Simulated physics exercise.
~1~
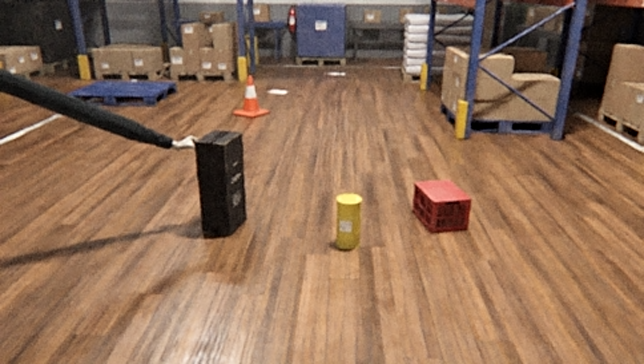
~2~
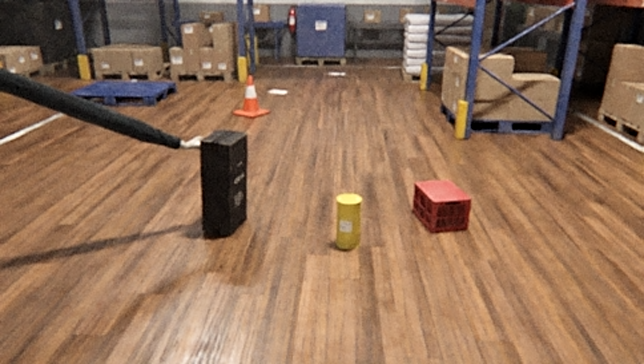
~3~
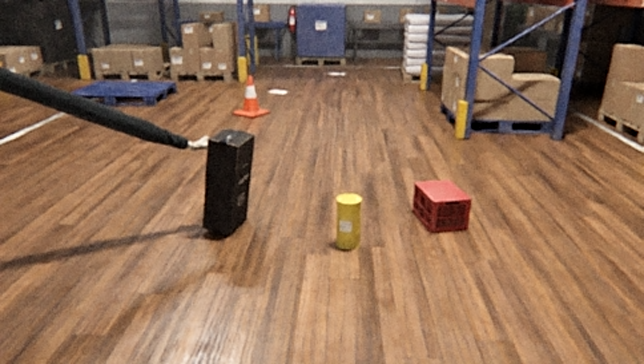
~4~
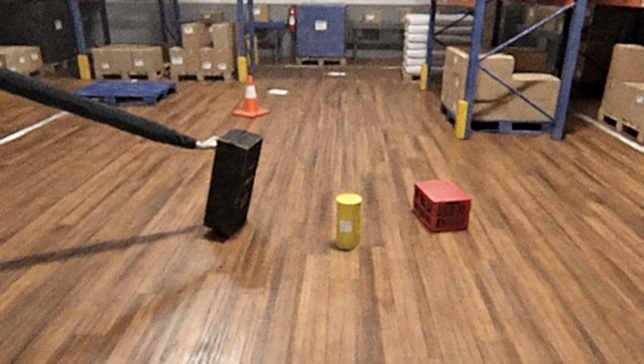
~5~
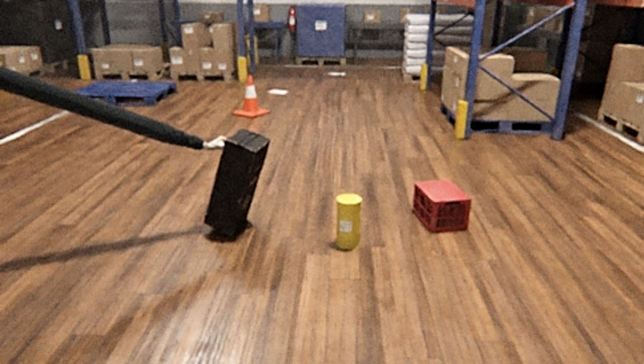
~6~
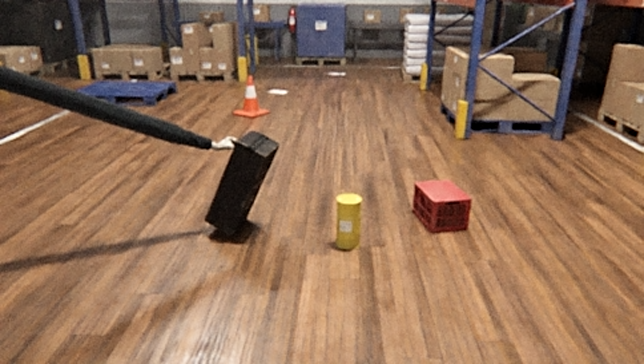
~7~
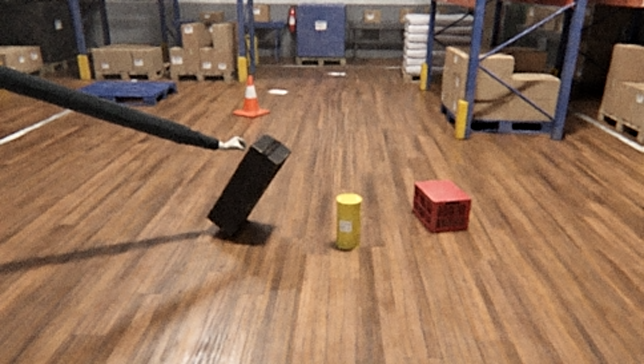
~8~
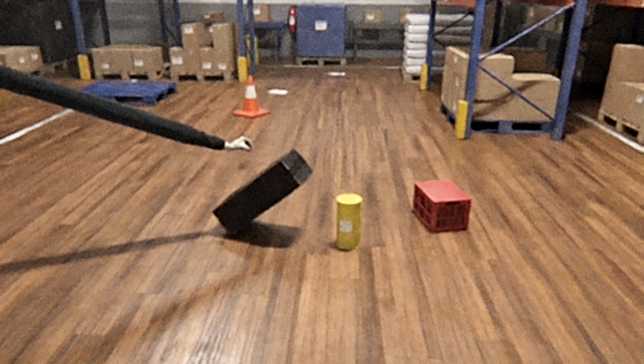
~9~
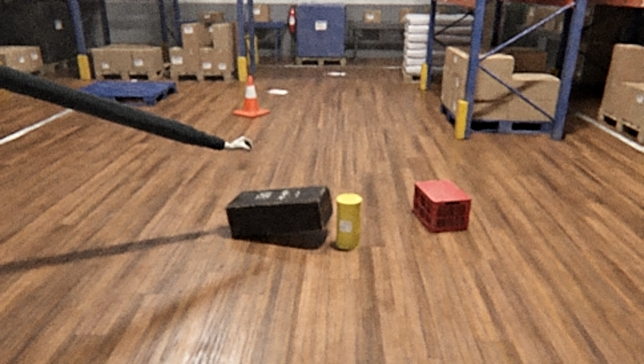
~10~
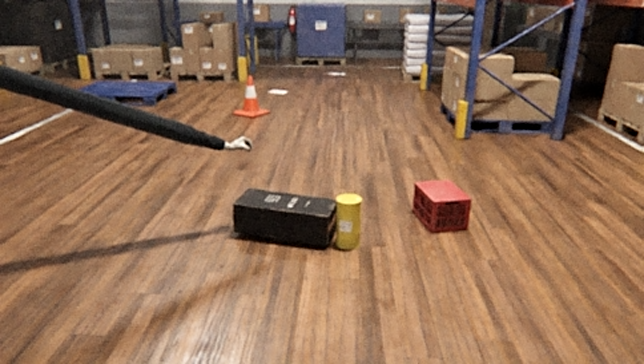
At first, a tall black box stands upright on the wooden floor of a warehouse, with a yellow canister and a red crate to its right. A long dark arm reaches in from the left, its pale tip against the upper part of the box. The tip pushes to the right, and the box starts to lean, tilting further and further. It then tips away from the arm, which stops as the box topples. The box ends lying on its side right beside the canister, which still stands, while the crate stays where it was.
